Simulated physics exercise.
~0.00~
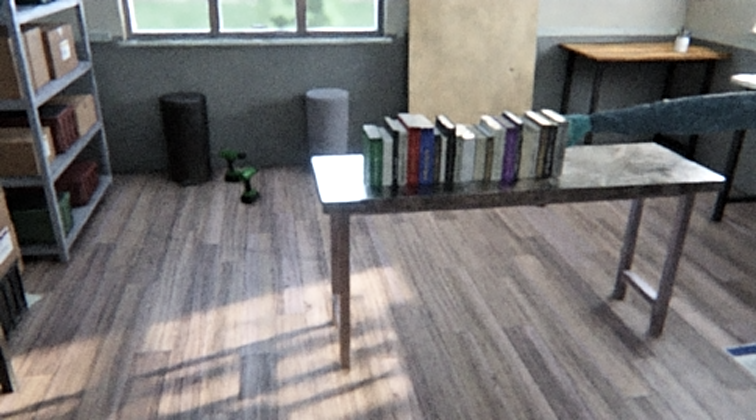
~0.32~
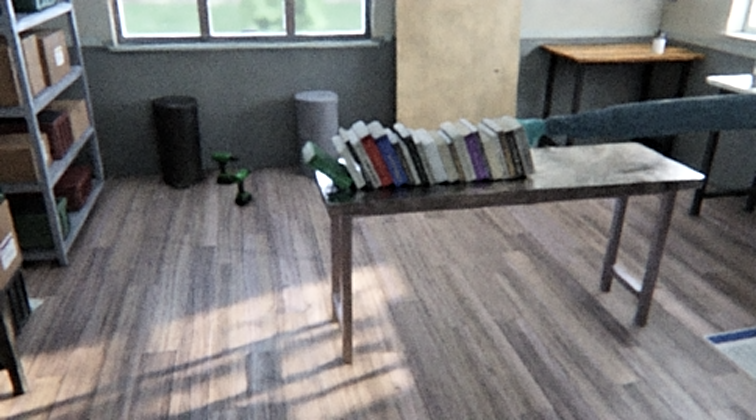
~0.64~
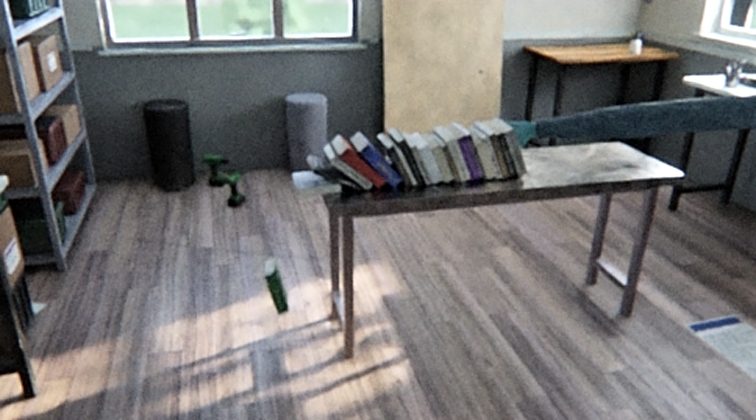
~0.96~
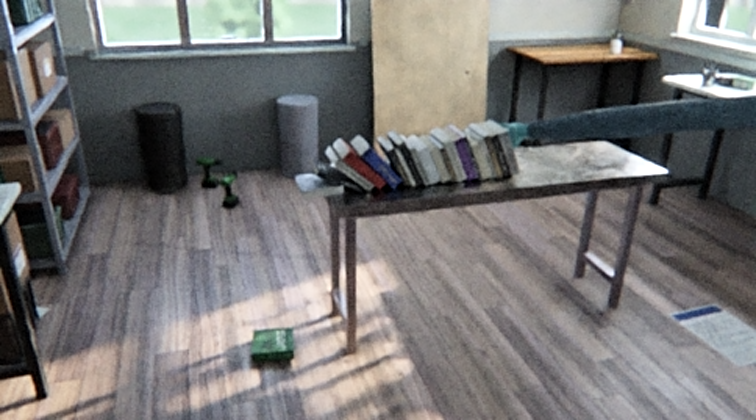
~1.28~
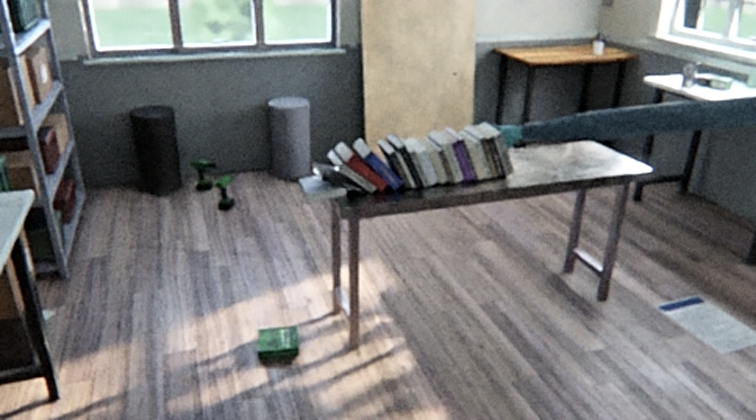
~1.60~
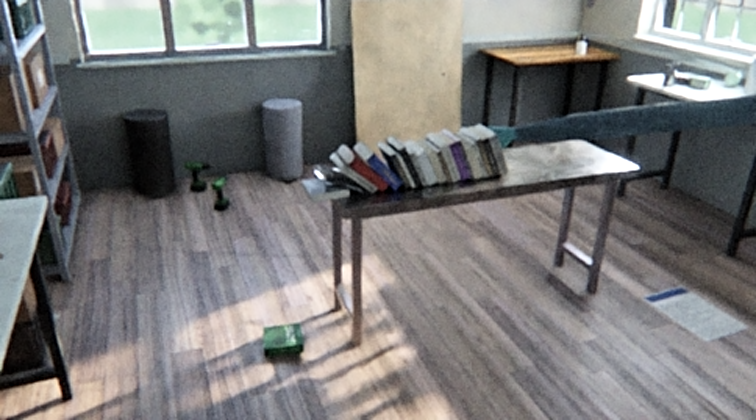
To begin with, a row of upright books stands on a metal table in a sunlit room, with a teal arm reaching in from the right to its near end. The arm pushes the row leftward, and the books tilt over together toward the table's left edge. The green book at the far left tips off and drops through the air, while the next one goes flat at the edge. The green book lands on the wooden floor and lies there. The red, blue and purple books stay leaning on the table, with the arm still against the row.
